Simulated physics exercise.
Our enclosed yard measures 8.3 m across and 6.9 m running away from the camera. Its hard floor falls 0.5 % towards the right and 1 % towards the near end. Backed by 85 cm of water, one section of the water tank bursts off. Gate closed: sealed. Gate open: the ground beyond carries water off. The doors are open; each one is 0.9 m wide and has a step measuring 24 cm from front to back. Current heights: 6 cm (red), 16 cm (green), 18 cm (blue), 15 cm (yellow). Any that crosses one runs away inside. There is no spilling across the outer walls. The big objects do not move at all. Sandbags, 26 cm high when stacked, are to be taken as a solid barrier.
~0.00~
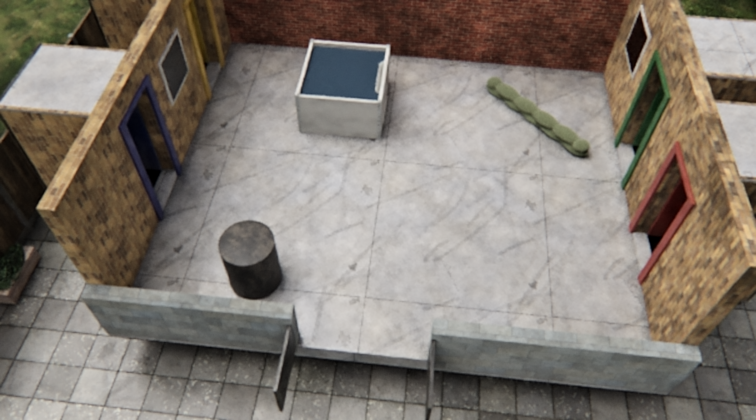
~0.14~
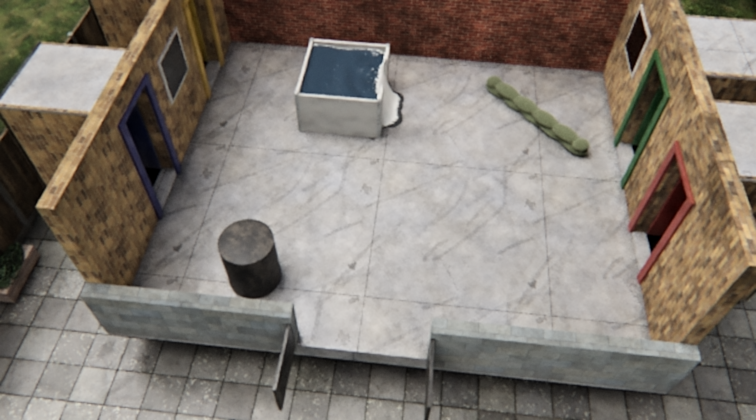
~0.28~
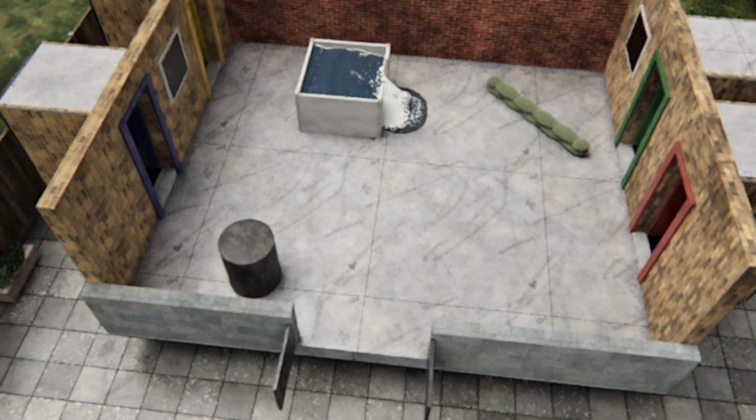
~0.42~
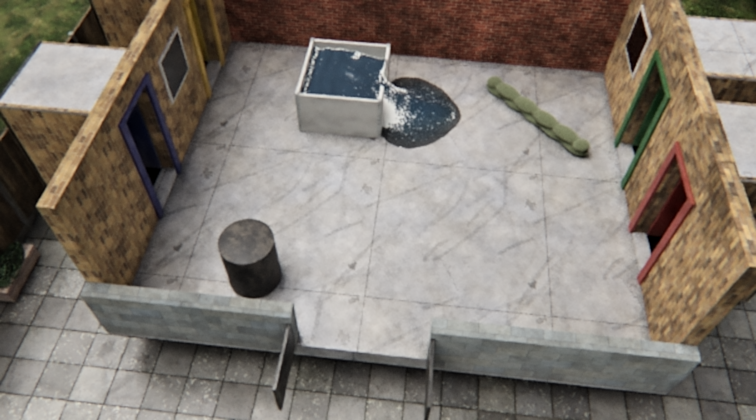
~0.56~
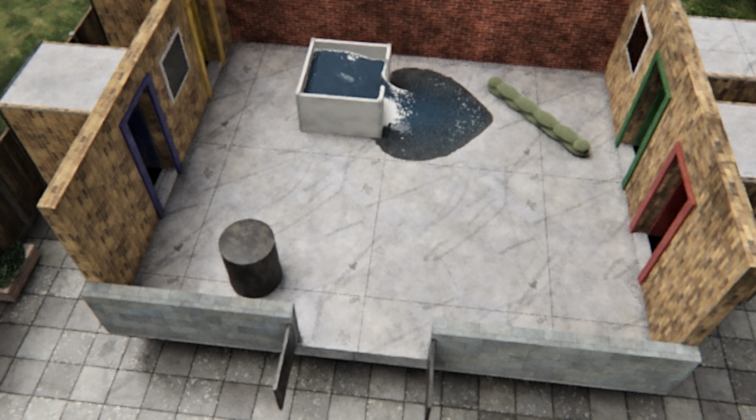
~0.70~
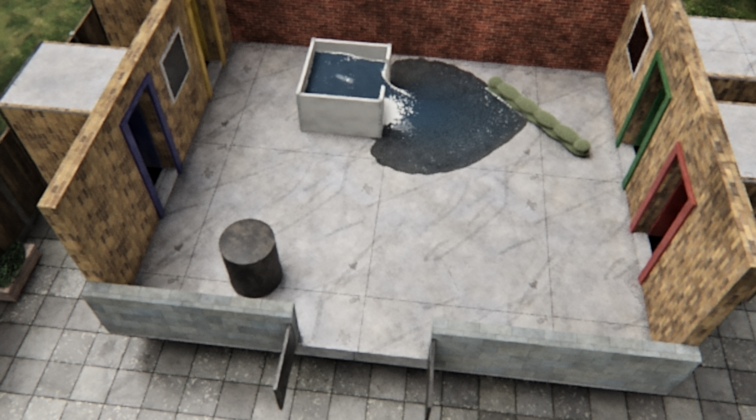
Water pours from the right side of a pale, box-shaped tank in a walled yard and spreads rightward across the gray floor in a widening dark pool, reaching the green segmented barrier while the dark cylinder stays still.
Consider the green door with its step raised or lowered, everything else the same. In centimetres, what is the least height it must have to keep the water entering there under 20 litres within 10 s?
8 cm.
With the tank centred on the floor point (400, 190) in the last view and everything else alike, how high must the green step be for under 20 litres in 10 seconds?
Then about 21 centimetres at the least.
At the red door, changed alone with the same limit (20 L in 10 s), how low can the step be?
At the red door it takes roughly 14.0 centimetres.
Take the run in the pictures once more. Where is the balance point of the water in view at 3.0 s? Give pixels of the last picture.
(477, 145) or so.
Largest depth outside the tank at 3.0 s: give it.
It gets to close to 32 centimetres there.
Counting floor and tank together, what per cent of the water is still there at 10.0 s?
Some 92 %.
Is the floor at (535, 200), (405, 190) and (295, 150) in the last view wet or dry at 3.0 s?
1: Awash; 2: Unwetted; 3: Unwetted.
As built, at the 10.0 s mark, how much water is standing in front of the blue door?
5.0 cm.
After 1.4 s water covers 20 % of the floor, deepest (34 cm) near (392, 112); it has not reached the green door.
After 3.0 s water covers 40 % of the floor, deepest (32 cm) near (656, 370); 6 cm at the green door, 0 litres in over its 16 cm step.
After 10.0 s water covers 75 % of the floor, deepest (11 cm) near (584, 362); 5 cm at the green door, 0 litres in over its 16 cm step.
At the green door as built, the water arrived by 2.0 s and peaked near 13 cm at 3.6 s.
With a step of 7 cm, 31 litres would have come in within the 10 s; with 10 cm, 9 litres. So under 20 litres takes about 8 cm.
